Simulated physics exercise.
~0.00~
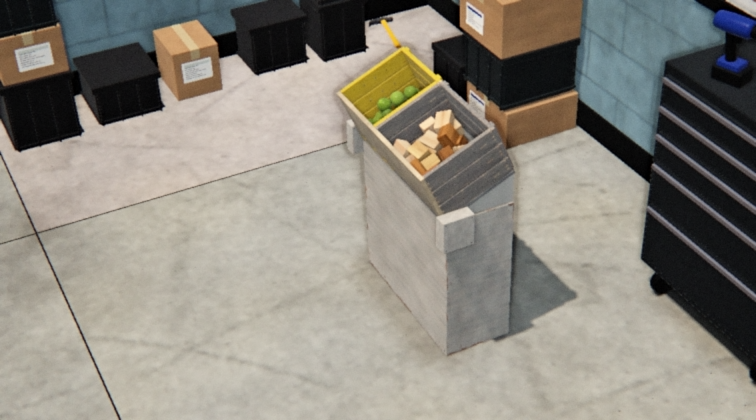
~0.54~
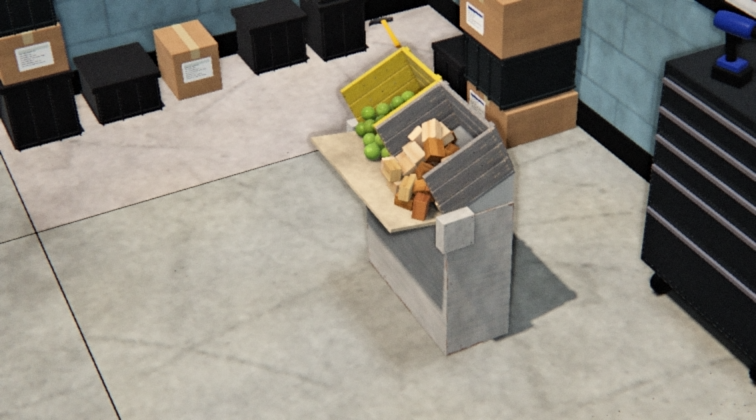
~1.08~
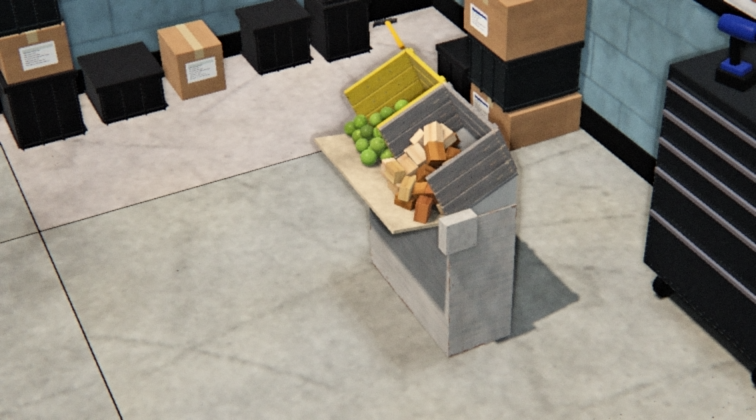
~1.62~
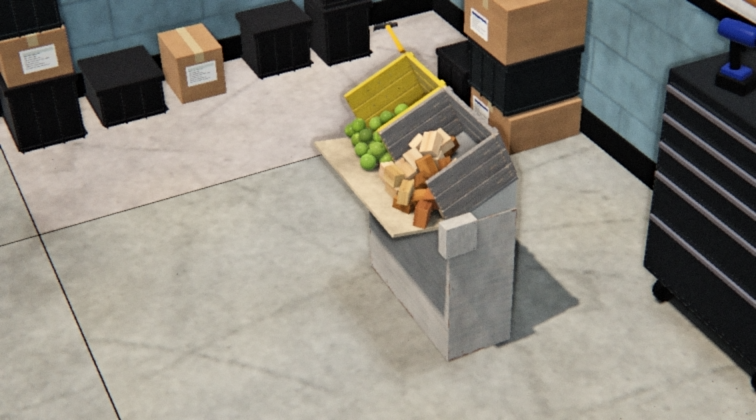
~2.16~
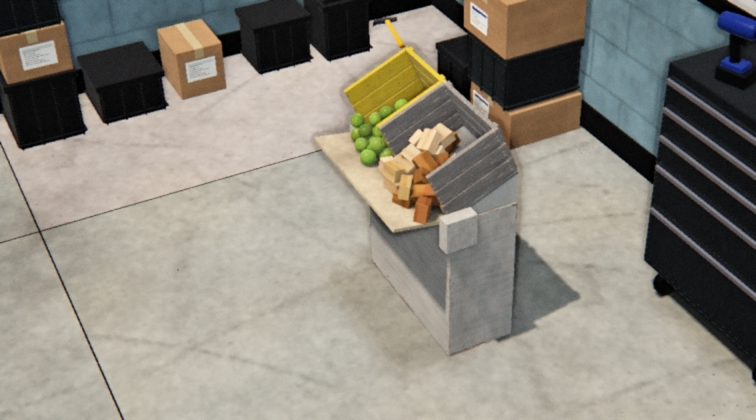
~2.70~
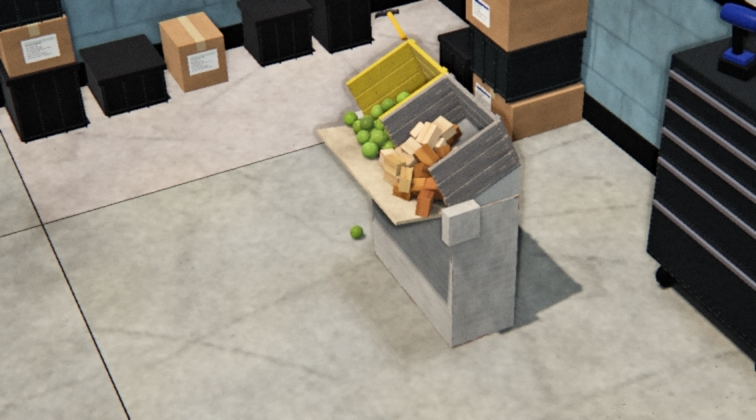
In a storage room with boxes along the wall, the front flap of a stand swung down, and green apples and wooden blocks slid from the tilted yellow and grey bins onto it, until one apple dropped to the floor while the blocks stayed piled.
